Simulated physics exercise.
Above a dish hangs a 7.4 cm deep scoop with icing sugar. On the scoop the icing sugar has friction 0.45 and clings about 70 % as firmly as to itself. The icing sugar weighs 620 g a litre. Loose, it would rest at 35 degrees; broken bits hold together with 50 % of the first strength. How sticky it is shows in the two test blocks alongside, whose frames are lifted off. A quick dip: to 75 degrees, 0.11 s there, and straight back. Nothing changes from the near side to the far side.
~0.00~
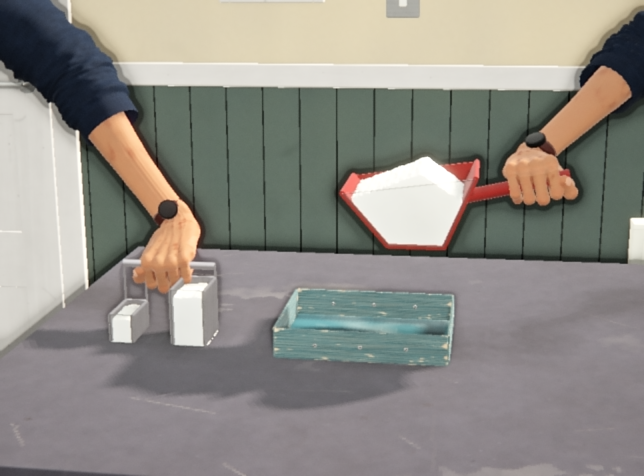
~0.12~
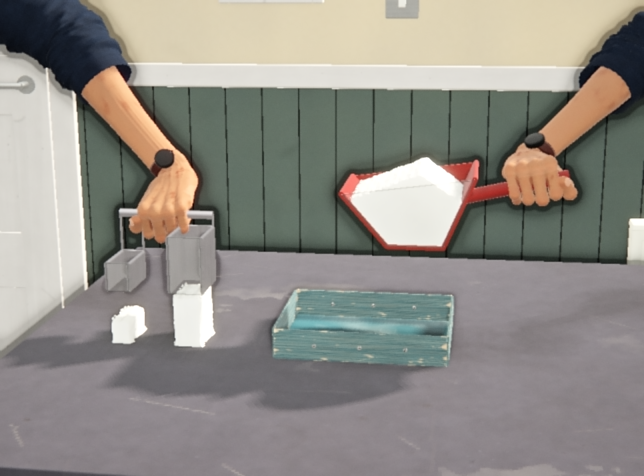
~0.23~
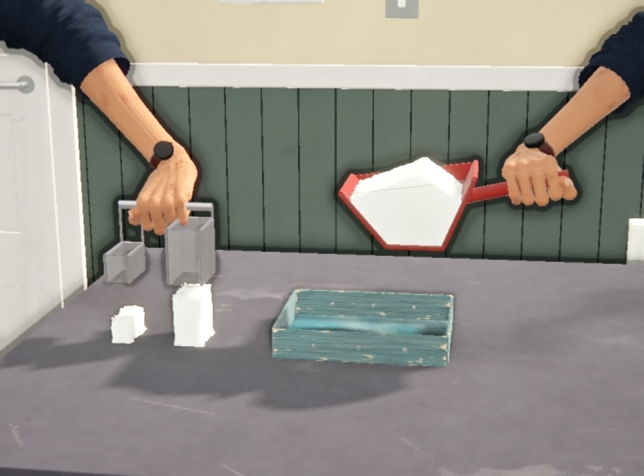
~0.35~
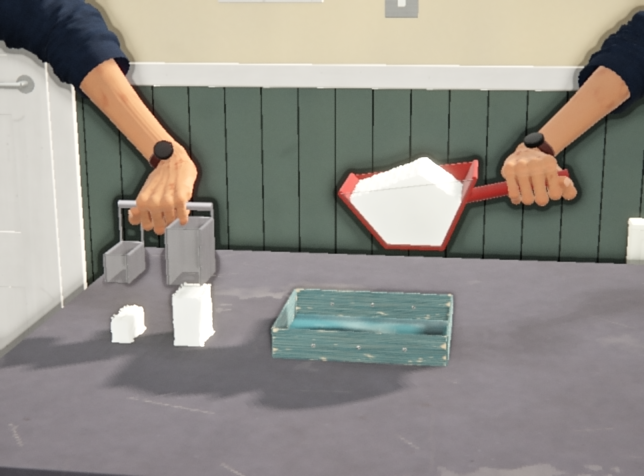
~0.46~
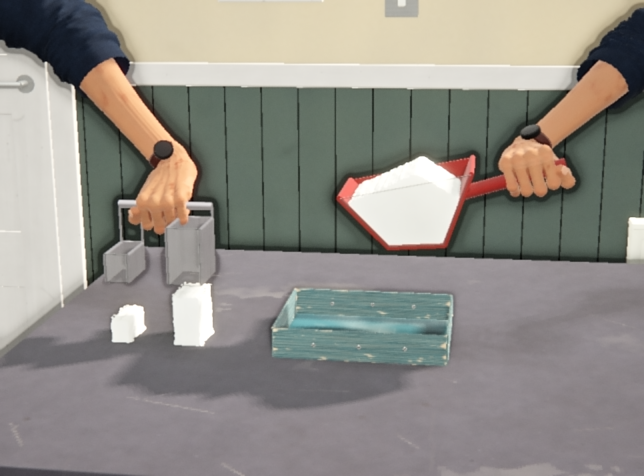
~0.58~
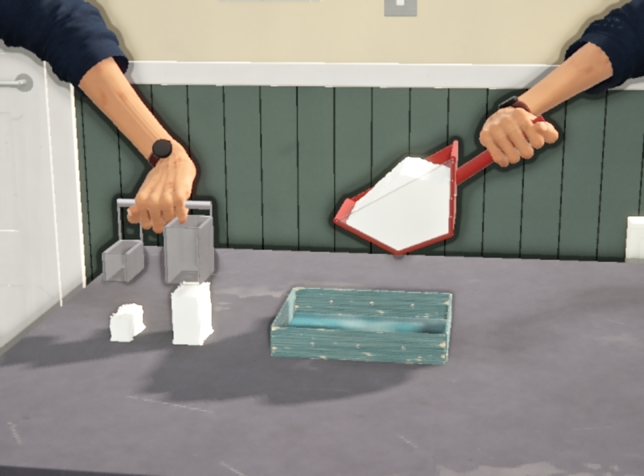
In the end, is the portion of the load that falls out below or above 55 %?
Expect below 55 %.
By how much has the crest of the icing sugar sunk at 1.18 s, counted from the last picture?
Roughly 4.0 cm.
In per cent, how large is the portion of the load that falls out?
Some 45 per cent.
By 0.85 s, the scoop is at 70 degrees and 0 % has left it.
By 1.18 s, the scoop is at 66 degrees and 45 % has left it.
By 1.51 s, the scoop is at 6 degrees and 46 % has left it.
By 1.84 s, the scoop is at 0 degrees and 46 % has left it.
By 1.95 s, at the end, the scoop is at 0 degrees and 46 % has left it.
